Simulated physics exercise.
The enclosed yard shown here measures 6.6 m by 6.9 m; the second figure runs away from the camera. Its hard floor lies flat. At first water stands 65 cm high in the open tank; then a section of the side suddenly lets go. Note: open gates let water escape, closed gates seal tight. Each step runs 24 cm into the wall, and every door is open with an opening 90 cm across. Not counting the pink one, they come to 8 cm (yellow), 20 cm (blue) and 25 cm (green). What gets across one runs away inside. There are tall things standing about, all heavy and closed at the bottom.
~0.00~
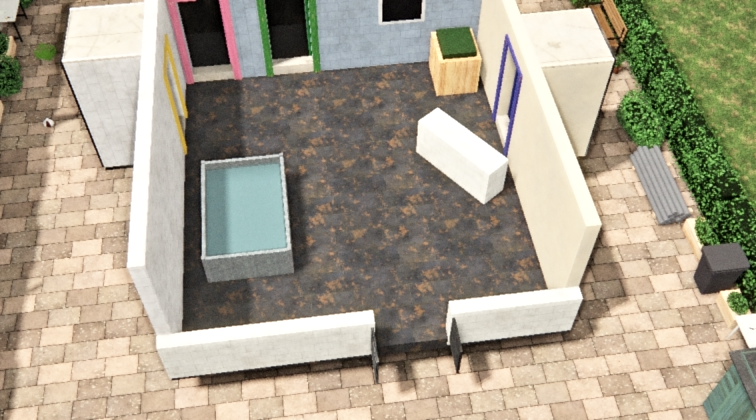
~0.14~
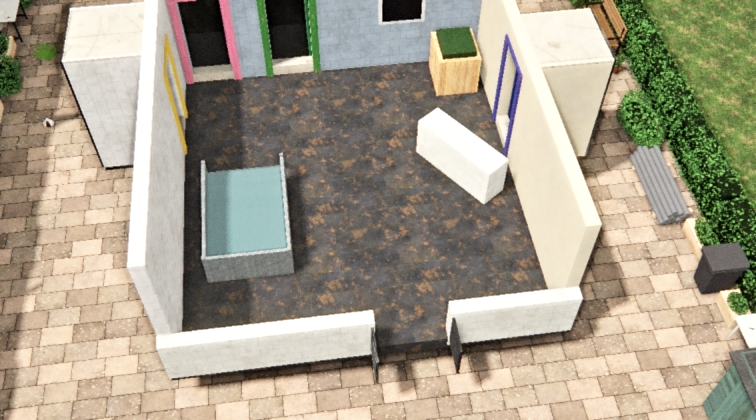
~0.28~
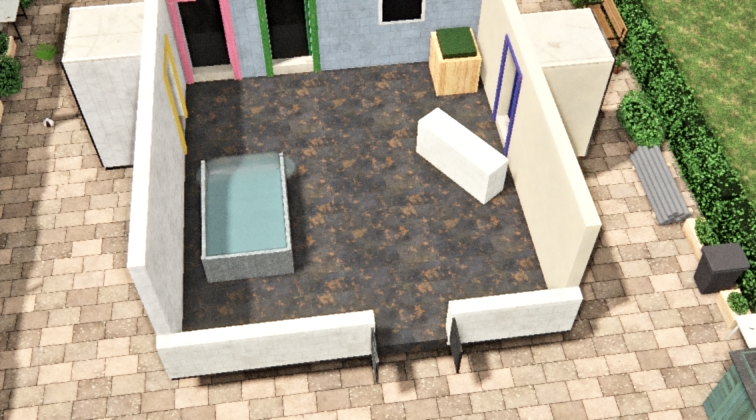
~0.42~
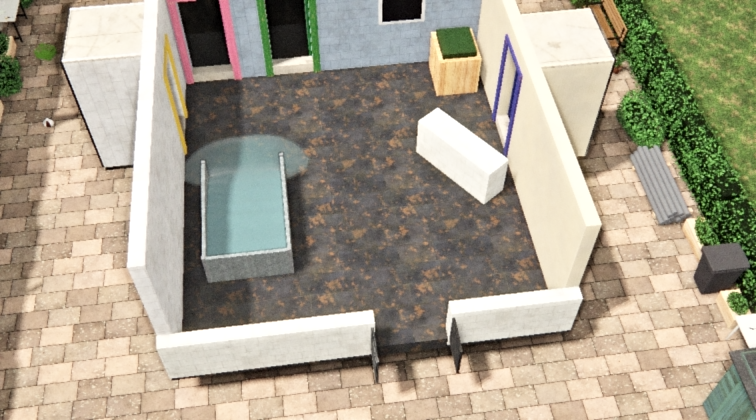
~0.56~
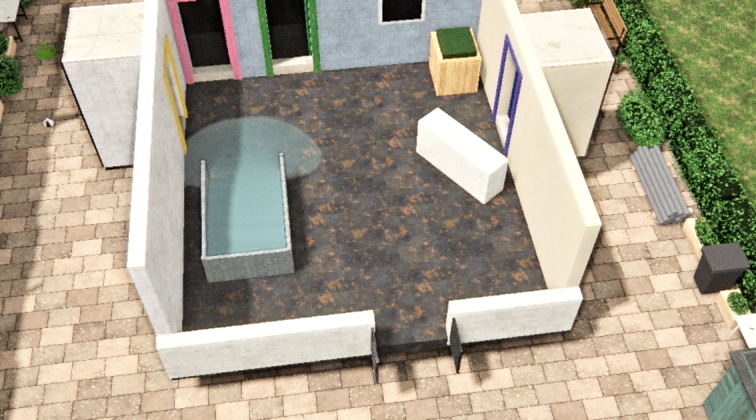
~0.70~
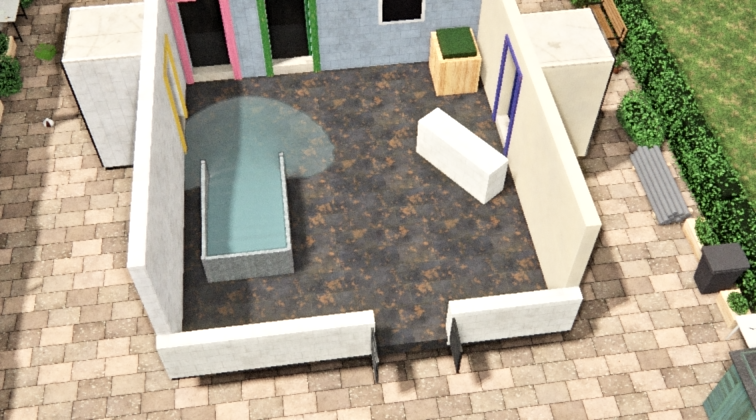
A grey-walled open tank of pale blue water stands at the left of a walled yard with a dark, mottled floor, seen from high above. A pink door and a green door are at the back, with a long white block and a wooden planter on the right. The tank's far side disappears and water spreads across the floor behind it in a widening rounded sheet, while the camera stays still.
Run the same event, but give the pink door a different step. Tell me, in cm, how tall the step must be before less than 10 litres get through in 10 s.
It would have to be roughly 33 cm high.
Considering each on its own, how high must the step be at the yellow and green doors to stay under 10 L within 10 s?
Some 15 cm for yellow, some 21 cm for green.
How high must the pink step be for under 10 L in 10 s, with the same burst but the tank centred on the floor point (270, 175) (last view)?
About 33 cm.
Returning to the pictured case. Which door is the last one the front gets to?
Blue.
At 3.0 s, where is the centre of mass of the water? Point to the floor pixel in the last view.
The balance point sits at roughly (268, 131).
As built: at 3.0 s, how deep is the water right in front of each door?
Depths in cm - yellow: 15, blue: 0, pink: 29, green: 22.
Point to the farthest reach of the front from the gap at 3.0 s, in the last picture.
The farthest wet point sits near (471, 58).
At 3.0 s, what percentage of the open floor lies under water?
Close to 30 per cent is wet.
After 1.4 s water covers 25 % of the floor, deepest (38 cm) near (186, 84); 30 cm at the pink door, 1 litre in over its 22 cm step.
After 3.0 s water covers 30 % of the floor, deepest (30 cm) near (203, 83); 29 cm at the pink door, 74 litres in over its 22 cm step.
After 10.0 s water covers 90 % of the floor, deepest (12 cm) near (471, 58); 4 cm at the pink door, 85 litres in over its 22 cm step.
At the pink door as built, the water arrived by 1.0 s and peaked near 37 cm at 2.0 s.
With a step of 27.5 cm, 33 litres would have come in within the 10 s; with 37 cm, 2 litres. So under 10 litres takes about 33 cm.
